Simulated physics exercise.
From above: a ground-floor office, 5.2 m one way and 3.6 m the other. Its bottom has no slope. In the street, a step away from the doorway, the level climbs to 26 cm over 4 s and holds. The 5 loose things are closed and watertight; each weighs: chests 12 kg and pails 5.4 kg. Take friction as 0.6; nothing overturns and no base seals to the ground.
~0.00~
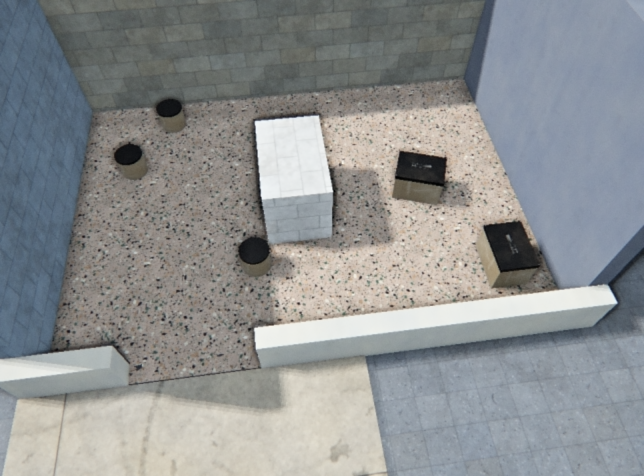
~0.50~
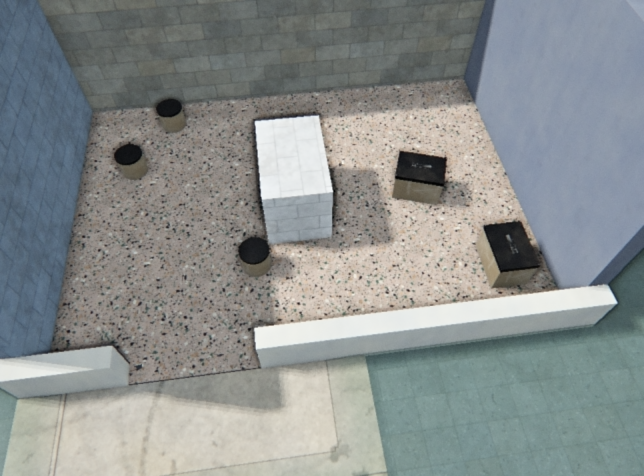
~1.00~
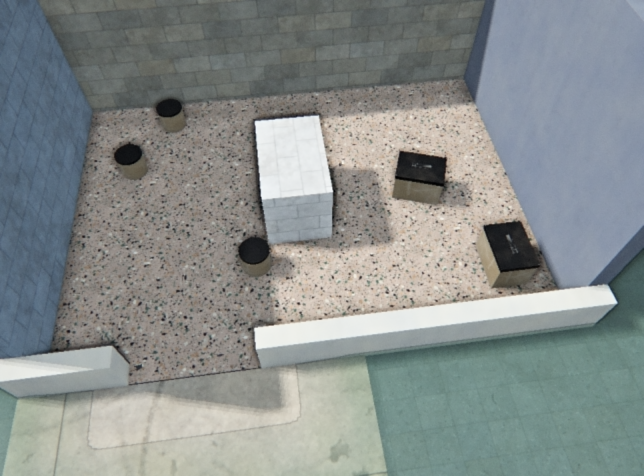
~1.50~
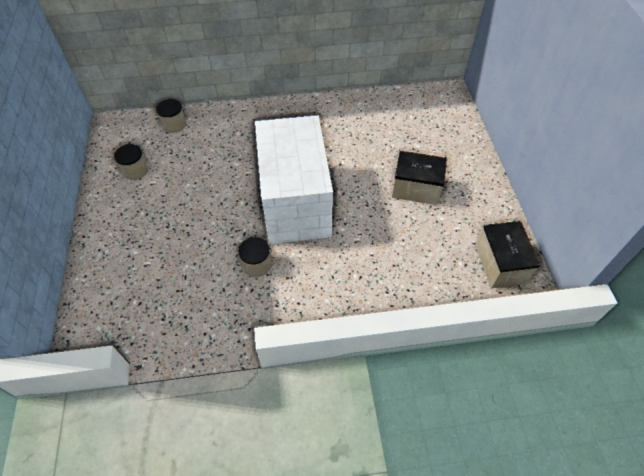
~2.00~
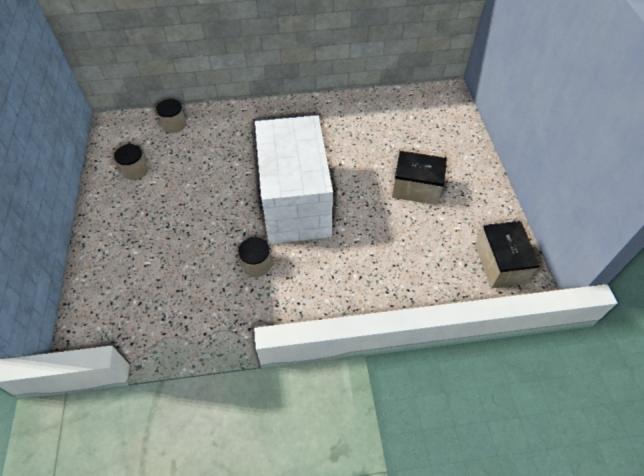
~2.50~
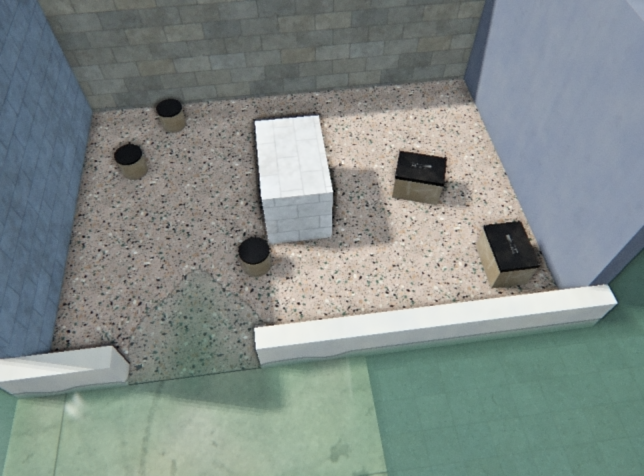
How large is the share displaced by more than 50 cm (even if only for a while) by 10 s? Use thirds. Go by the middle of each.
It is one to two thirds.
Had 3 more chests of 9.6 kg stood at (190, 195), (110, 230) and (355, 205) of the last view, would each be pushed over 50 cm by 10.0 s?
In turn: Over, over, short of it.
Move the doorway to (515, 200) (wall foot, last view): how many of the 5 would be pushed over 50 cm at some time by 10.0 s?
Then 3.
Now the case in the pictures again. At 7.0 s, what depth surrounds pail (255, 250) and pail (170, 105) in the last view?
Roughly 3 and 18 cm.
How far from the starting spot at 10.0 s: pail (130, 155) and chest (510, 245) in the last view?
In turn: 80 cm, 10 cm.
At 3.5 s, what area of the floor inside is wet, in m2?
About 4.0 m2.
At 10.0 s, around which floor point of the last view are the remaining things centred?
Around (337, 191).
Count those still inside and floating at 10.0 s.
At that moment 2.
After 3.5 s 0 of 5 are over 50 cm from their spots; 0 afloat.
After 4.5 s 0 of 5 are over 50 cm from their spots; 0 afloat.
After 7.0 s 2 of 5 are over 50 cm from their spots; 2 afloat.
After 10.0 s 3 of 5 are over 50 cm from their spots, and 3 have been at some point; 2 afloat.
